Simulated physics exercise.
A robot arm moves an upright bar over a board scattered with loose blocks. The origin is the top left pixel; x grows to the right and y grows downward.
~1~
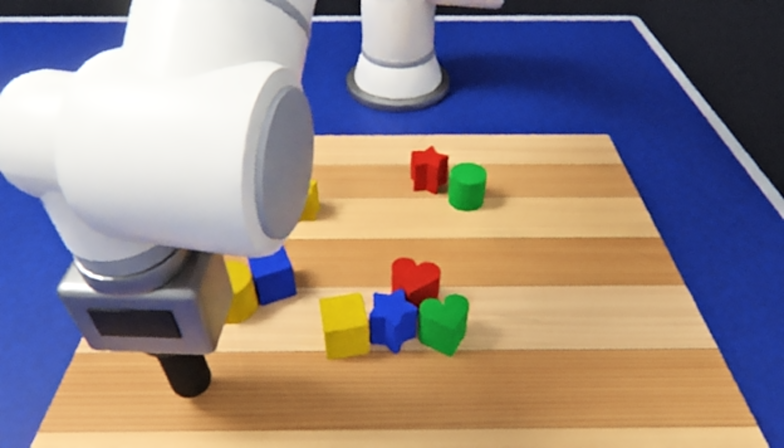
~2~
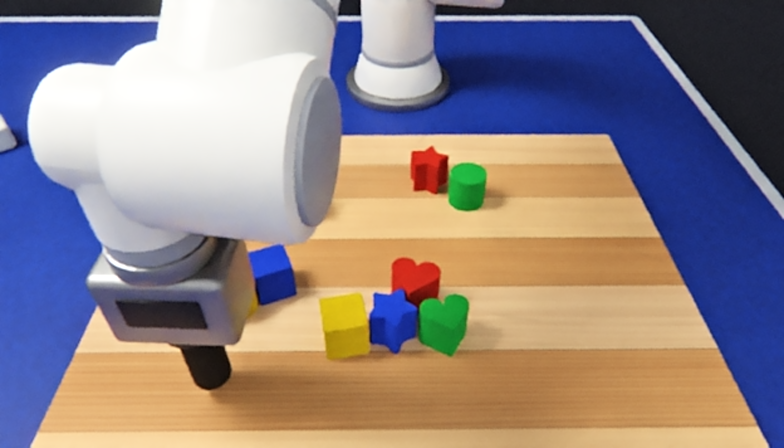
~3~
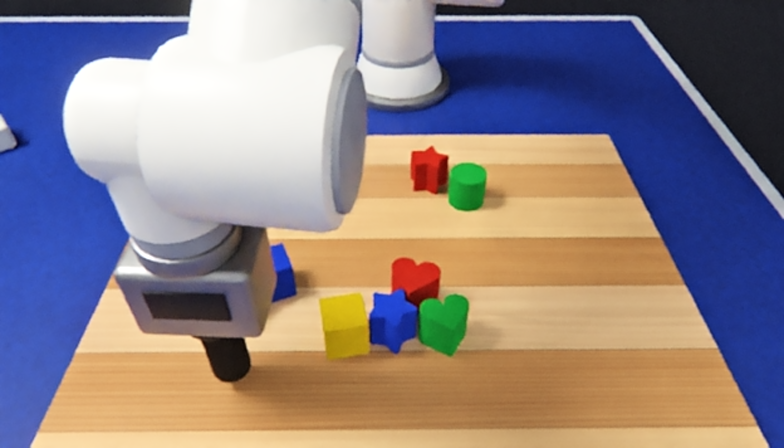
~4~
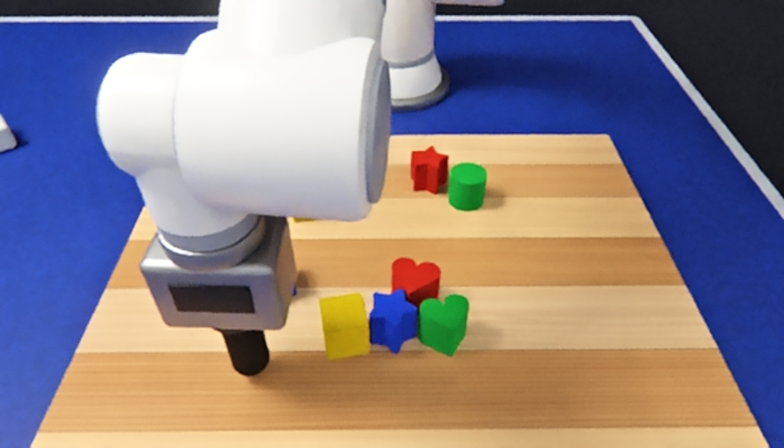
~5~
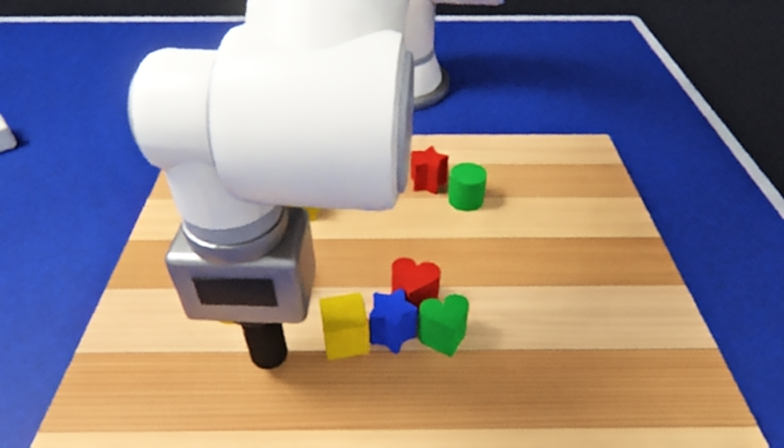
The clip shows a white robot arm holding a dark upright bar over a wooden board scattered with colourful blocks, moving the bar steadily rightward and slightly away from the viewer, while the blocks stay still.
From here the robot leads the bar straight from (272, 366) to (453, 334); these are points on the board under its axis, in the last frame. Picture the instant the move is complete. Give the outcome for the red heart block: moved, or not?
The result: It moves.
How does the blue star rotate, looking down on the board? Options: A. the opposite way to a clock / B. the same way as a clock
(B)
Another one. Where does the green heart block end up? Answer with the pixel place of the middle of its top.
Its top middle will sit at (493, 303).
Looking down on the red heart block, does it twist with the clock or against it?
Viewed from the top, it goes anticlockwise.
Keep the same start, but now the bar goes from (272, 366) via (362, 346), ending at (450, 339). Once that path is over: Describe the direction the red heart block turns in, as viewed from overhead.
That block twists counter-clockwise.
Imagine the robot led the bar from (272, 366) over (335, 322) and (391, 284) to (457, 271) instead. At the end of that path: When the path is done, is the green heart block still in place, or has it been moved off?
By the end it has moved.
On the path given first. One third of the way, bar at (334, 345); yellow four-sided block at (366, 304); blue star at (412, 296); red heart block at (425, 264), turned 25° anticlockwise; green heart block at (461, 308), turned 25° clockwise.
Two thirds of the way, bar at (396, 334); yellow four-sided block at (414, 289), turned 45° anticlockwise; blue star at (458, 272); red heart block at (437, 246), turned 75° anticlockwise; green heart block at (480, 305), turned 75° clockwise.
At the end, bar at (454, 323); yellow four-sided block at (433, 278), turned 90° anticlockwise; blue star at (468, 264), turned 50° clockwise; red heart block at (437, 243), turned 85° anticlockwise; green heart block at (493, 303), turned 60° clockwise.
